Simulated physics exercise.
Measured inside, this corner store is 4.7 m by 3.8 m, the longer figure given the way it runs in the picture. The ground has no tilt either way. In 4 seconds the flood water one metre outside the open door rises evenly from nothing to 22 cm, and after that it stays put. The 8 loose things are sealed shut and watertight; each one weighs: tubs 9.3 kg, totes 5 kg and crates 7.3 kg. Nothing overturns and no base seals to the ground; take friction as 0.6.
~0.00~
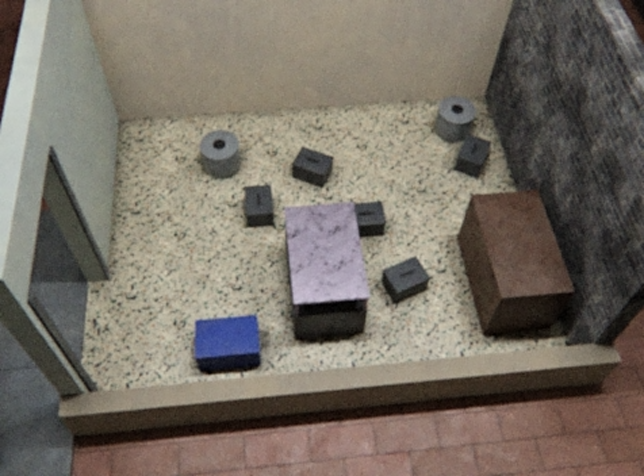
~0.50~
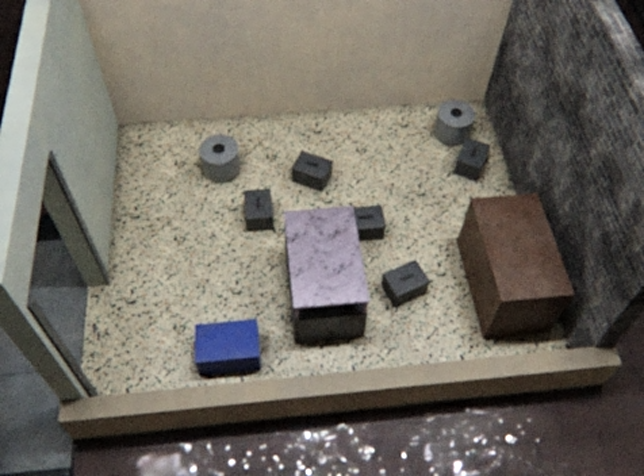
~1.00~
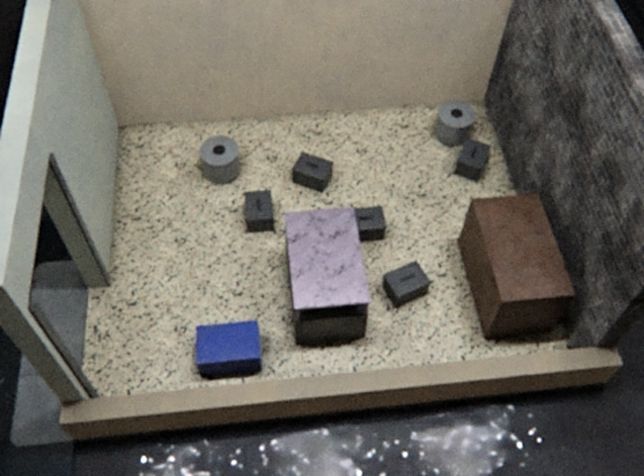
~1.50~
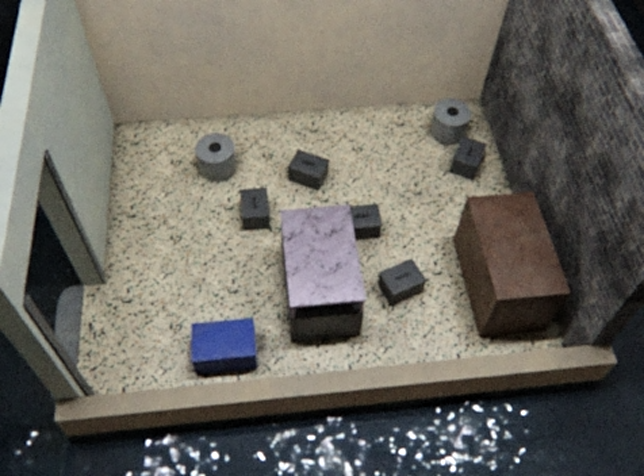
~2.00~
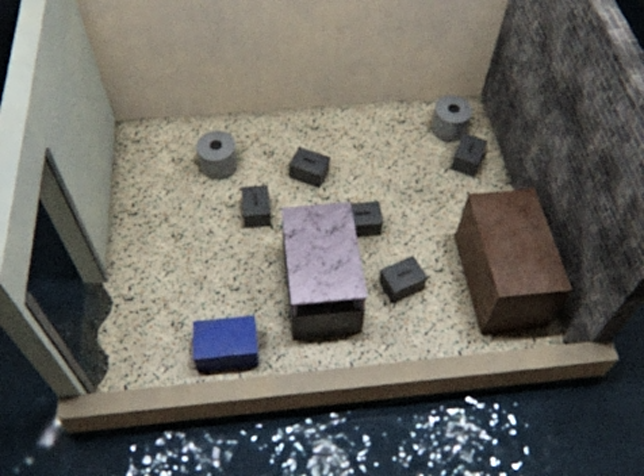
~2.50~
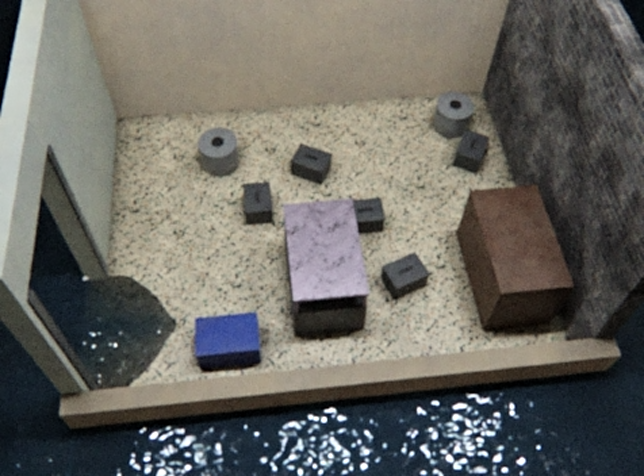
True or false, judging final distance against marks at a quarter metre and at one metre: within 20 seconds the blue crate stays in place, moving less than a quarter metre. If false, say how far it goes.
False, a quarter metre to one metre.
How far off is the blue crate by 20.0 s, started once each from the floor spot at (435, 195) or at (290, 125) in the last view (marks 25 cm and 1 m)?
First try: It inches along; second try: It inches along.
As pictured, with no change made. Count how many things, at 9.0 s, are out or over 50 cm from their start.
The number I get is 2.
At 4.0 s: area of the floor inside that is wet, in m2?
Wet area: Approx. 3.5 m2.
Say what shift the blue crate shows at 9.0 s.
Shift by then: About 50 cm.
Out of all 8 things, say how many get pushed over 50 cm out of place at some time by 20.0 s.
The answer here is 7.
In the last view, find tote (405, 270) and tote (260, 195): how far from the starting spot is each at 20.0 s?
They sit 100 cm and 80 cm away, in the order given.
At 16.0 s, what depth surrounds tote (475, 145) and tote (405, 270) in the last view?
13 and 11 cm.
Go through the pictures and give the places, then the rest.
In the first picture, the blue crate at (227, 336), on the bottom; 0.0 m2 under water; 0 of 8 have shifted.
In the second picture, the blue crate at (227, 340) rests on the ground; water covers 0.0 m2; 0 of 8 have shifted.
In the third picture, the blue crate at (228, 342) rests on the ground; water covers 0.0 m2; 0 of 8 have shifted.
In the fourth picture, the blue crate at (223, 339), on the bottom; 0.0 m2 under water; 0 of 8 have shifted.
In the fifth picture, the blue crate at (225, 337), on the bottom; 0.0 m2 under water; 0 of 8 have shifted.
In the sixth picture, the blue crate at (227, 334), on the bottom; 0.6 m2 under water; 0 of 8 have shifted.
After 4.0 s the blue crate is near (264, 336), 0.4 m from its start, aground; 0 afloat.
After 9.0 s the blue crate is near (274, 341), 0.5 m from its start, afloat; 5 afloat.
After 16.0 s the blue crate is near (274, 338), 0.5 m from its start, afloat; 8 afloat.
After 20.0 s the blue crate is near (274, 339), 0.5 m from its start, afloat; 8 afloat.
